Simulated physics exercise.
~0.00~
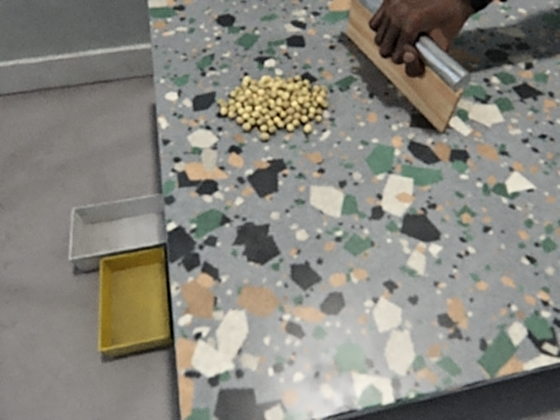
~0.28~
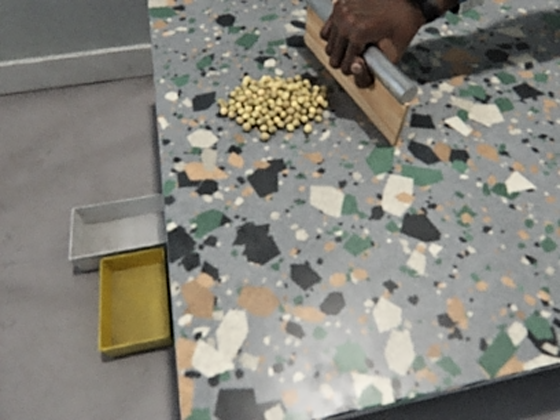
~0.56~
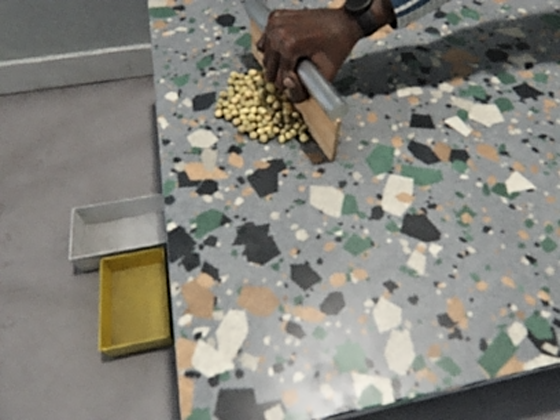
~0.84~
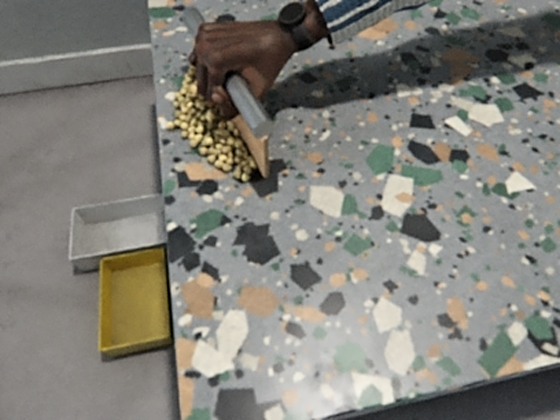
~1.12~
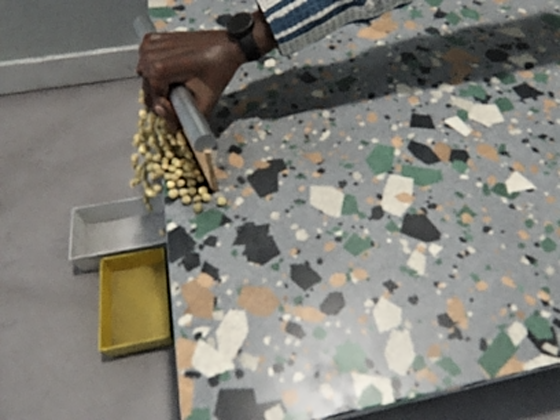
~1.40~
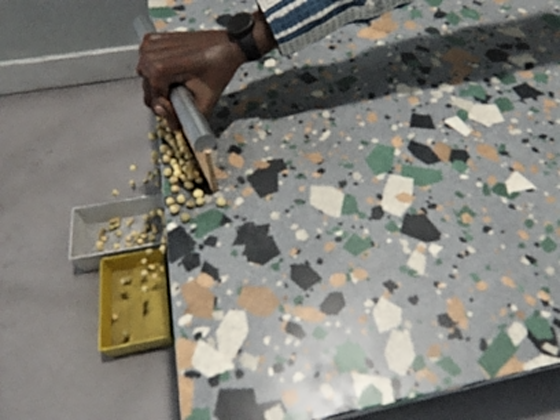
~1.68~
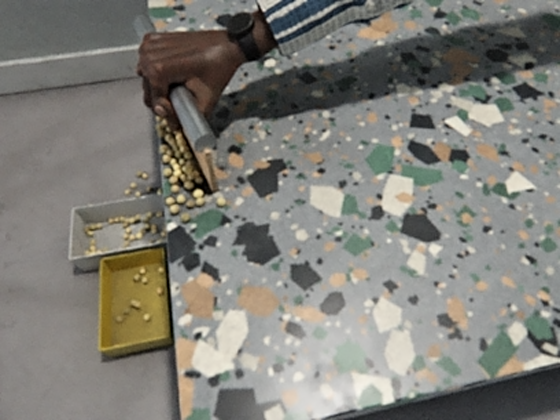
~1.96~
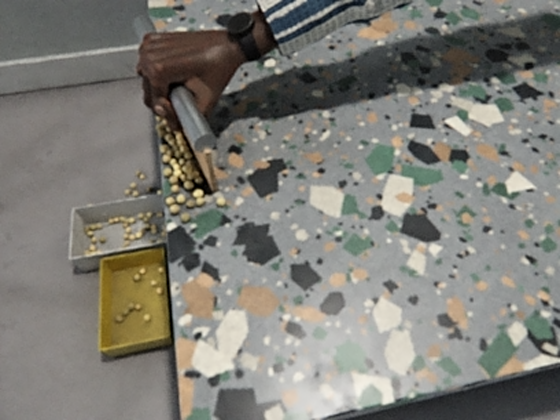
A hand with a scraper pushes soya beans left across a speckled tabletop, spilling some into white and yellow tins, others remaining.
